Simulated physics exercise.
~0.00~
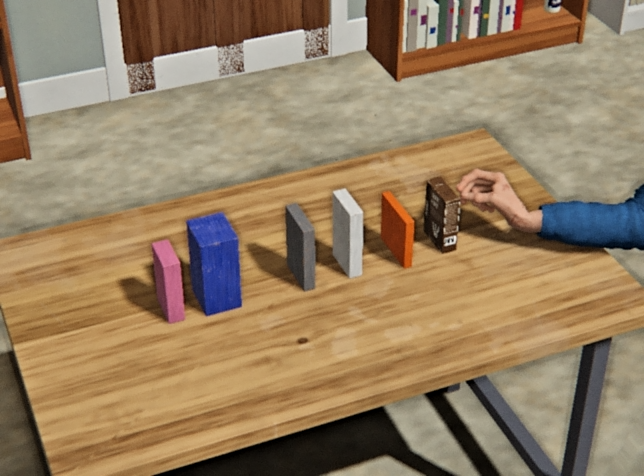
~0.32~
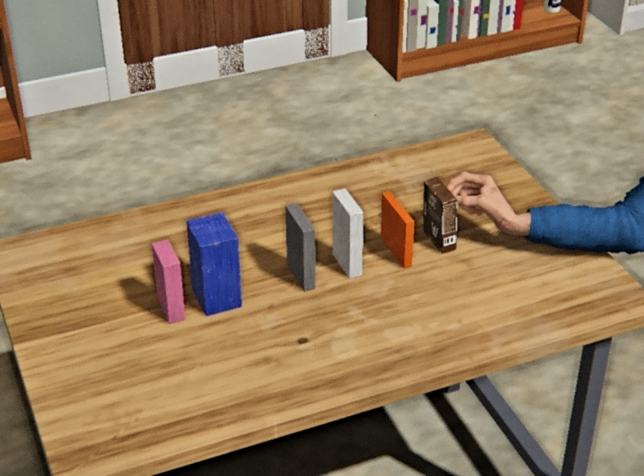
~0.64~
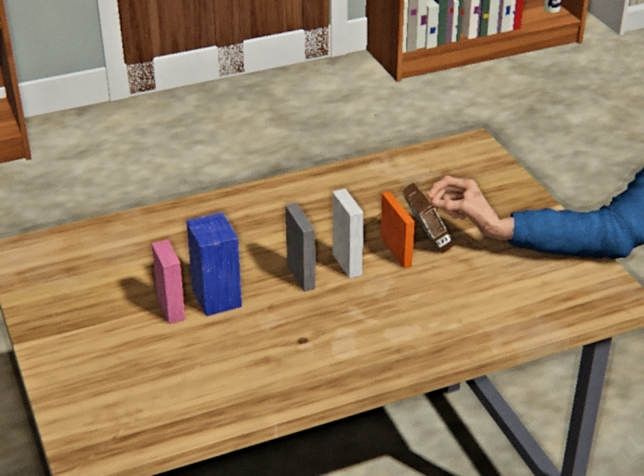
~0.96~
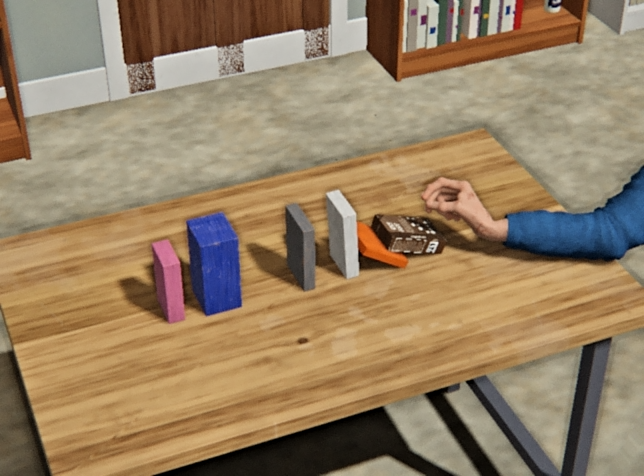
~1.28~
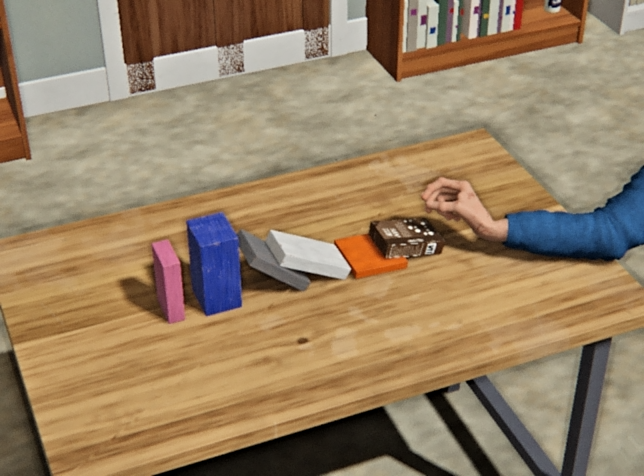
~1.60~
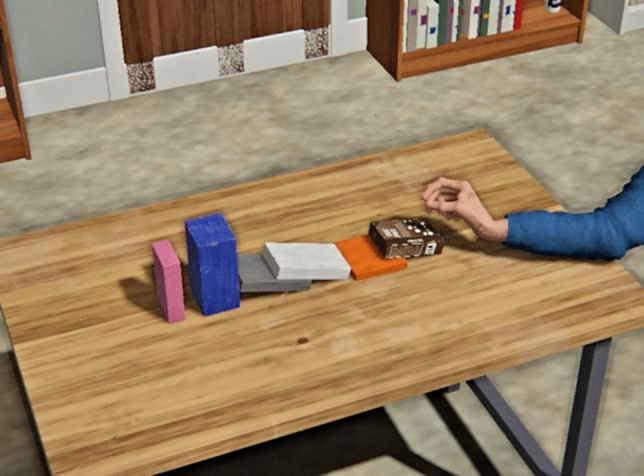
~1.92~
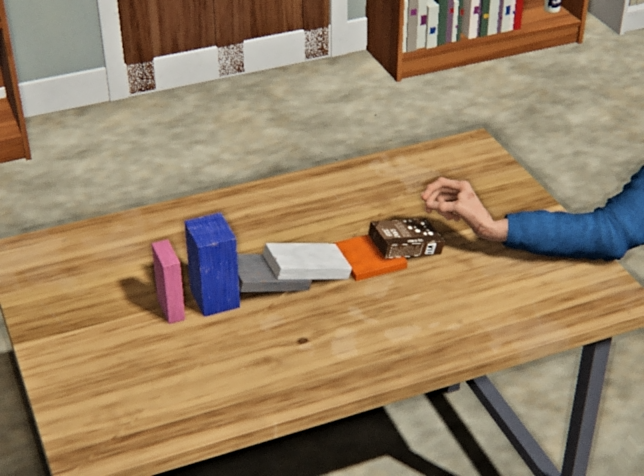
Hand tipping a brown packet leftward on a wooden table, toppling orange, white and grey pieces while blue and pink blocks stay standing.
